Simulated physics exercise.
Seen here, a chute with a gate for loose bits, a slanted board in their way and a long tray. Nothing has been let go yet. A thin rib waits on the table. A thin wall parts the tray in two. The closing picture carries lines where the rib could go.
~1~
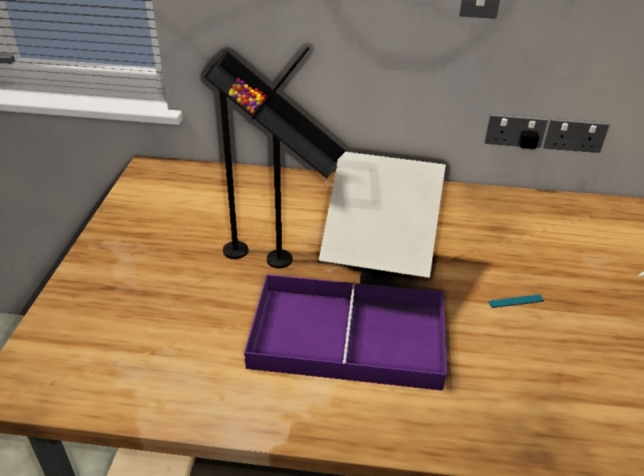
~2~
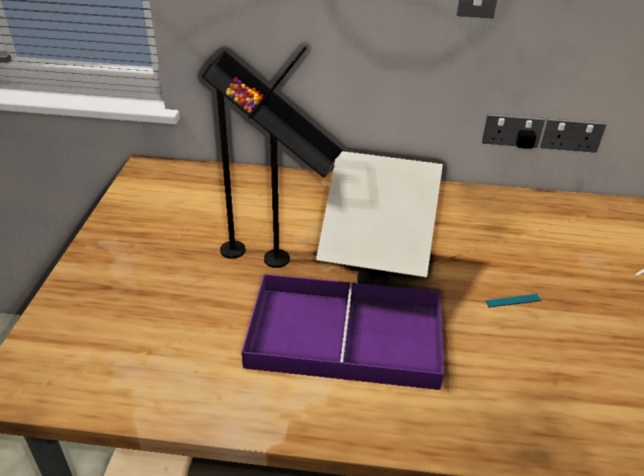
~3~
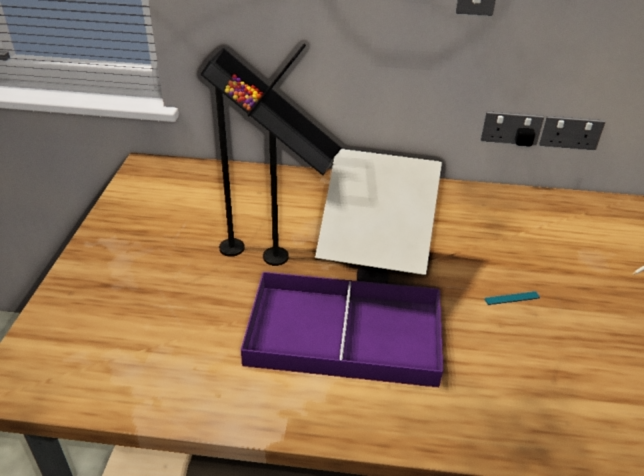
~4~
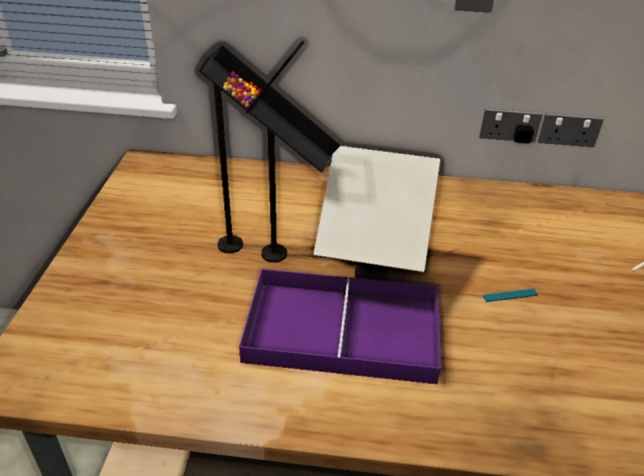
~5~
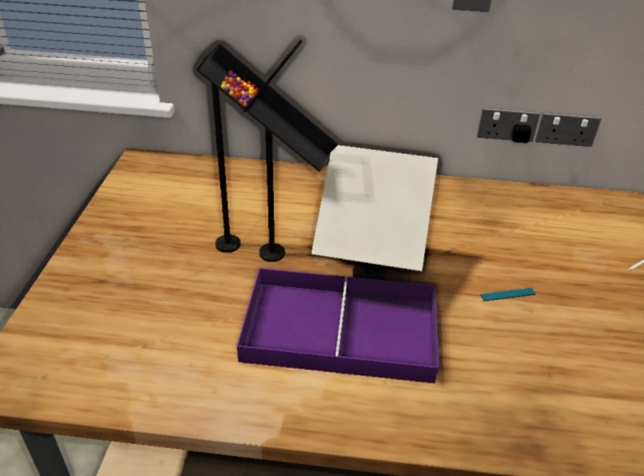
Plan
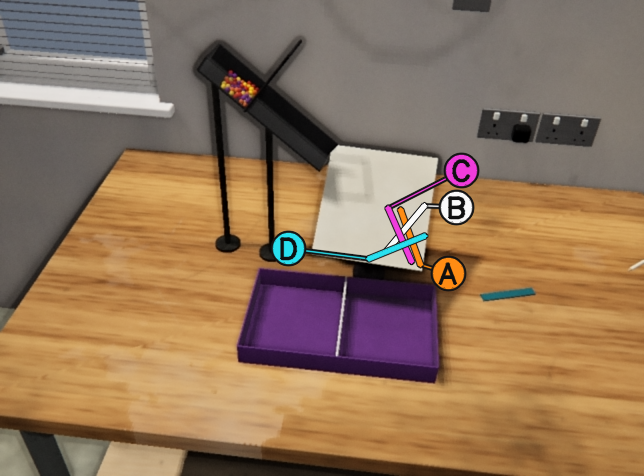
A black chute holding colourful beads stands still above a slanted board and purple tray.
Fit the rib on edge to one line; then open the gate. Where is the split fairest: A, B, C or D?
Use line D.
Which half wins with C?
Right.
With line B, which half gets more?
Right.
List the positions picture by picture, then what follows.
In the first frame, load behind the gate (251, 100), round plastic beads; lip of the chute (331, 170), sloping fairly steeply.
In the second frame, middle of the board (380, 211), tilted fairly steeply; middle of its low edge (371, 268); of its high edge (389, 157).
In the third frame, front corners of the tray (241, 350) and (442, 371); front end of its middle wall (340, 360).
In the fourth frame, middle of the load (246, 94); lip (326, 164).
In the fifth frame, middle of the load (244, 93); lip (324, 164).
On the marked copy, line A from (400, 209) to (420, 264); line B from (424, 205) to (386, 250); line C from (388, 208) to (411, 261); line D from (424, 236) to (368, 258).
If A is chosen, of what is caught, not one piece in the left half, every piece in the right.
If B is chosen, of what is caught, about a tenth in the left half, the larger part in the right.
If C is chosen, of what is caught, just a few in the left half, almost all in the right.
If D is chosen, of what is caught, roughly two thirds in the left half, roughly a third in the right.
